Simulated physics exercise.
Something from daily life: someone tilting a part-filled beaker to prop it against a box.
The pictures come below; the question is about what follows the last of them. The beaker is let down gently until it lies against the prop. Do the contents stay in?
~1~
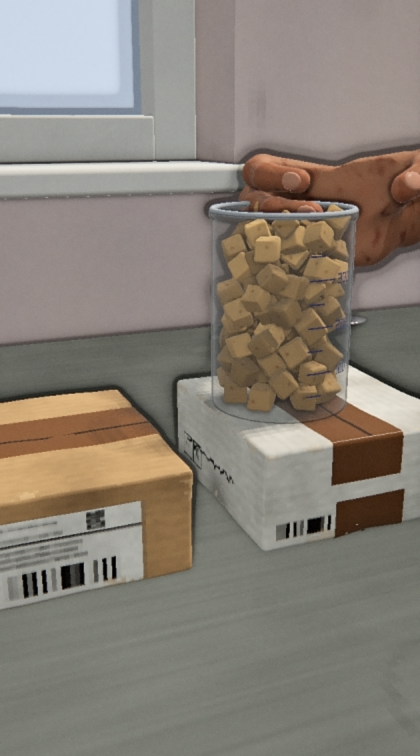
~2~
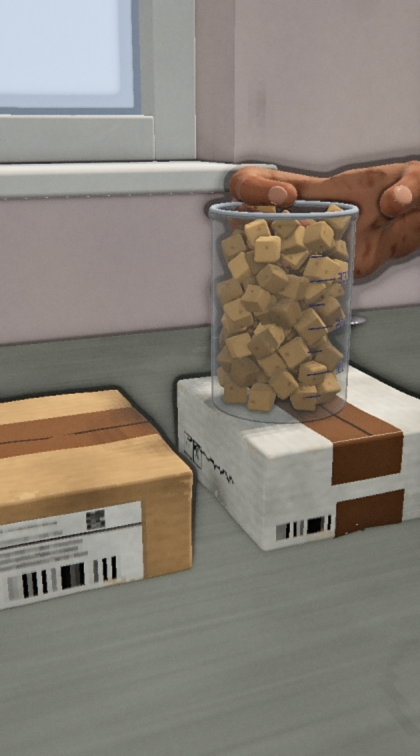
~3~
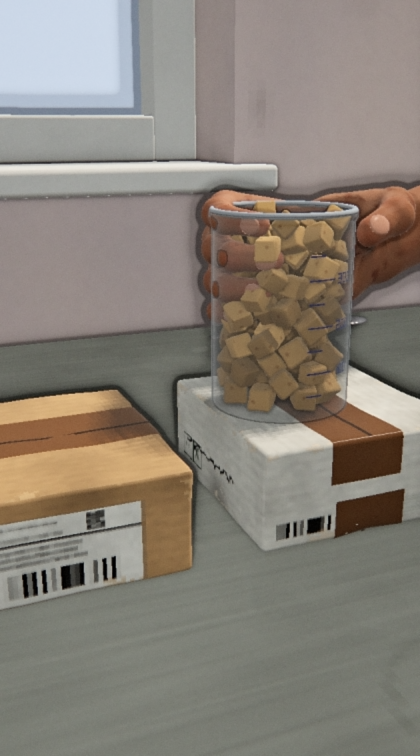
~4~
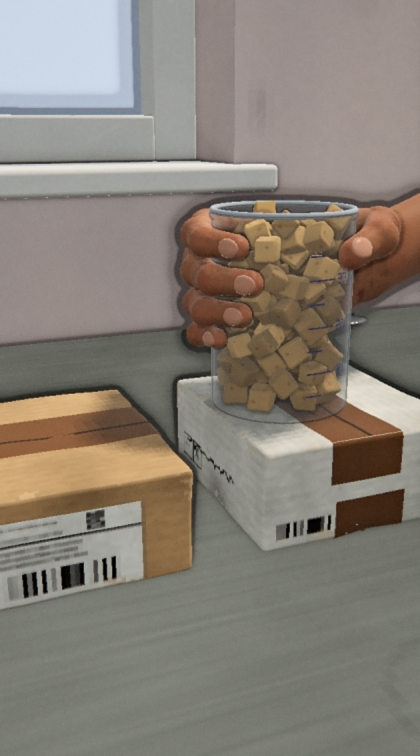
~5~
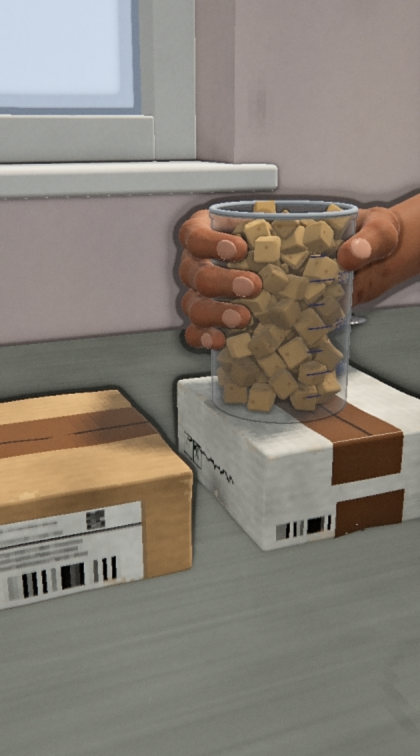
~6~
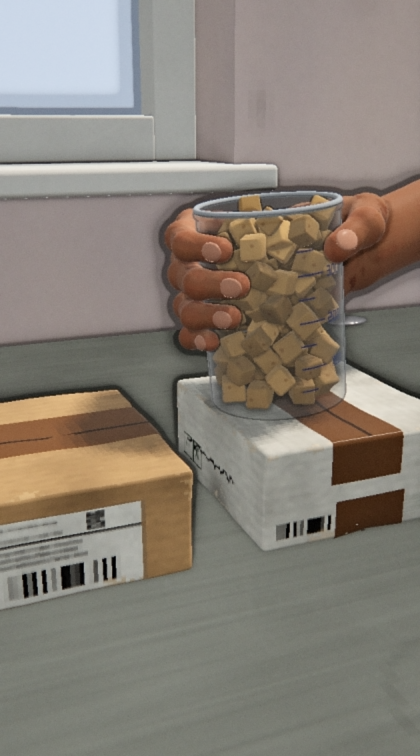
In the end the load escapes, at least partly.
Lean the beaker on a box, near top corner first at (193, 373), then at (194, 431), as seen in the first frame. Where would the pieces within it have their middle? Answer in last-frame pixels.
At about (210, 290), and at (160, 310).
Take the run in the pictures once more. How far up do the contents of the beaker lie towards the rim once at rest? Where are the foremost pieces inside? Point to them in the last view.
(33, 417).
Then, 0.64 s past the last view, the beaker leans 48°; everything is still inside.
Then, 1.19 s past the last view, the beaker leans 85°; a stray few of the small wooden cubes out of it.
Then, 1.67 s past the last view, the beaker rests on the box at 92°; about a quarter of the small wooden cubes out of it.
Finally, the beaker rests on the box at 92°; about a quarter of the small wooden cubes out of it.
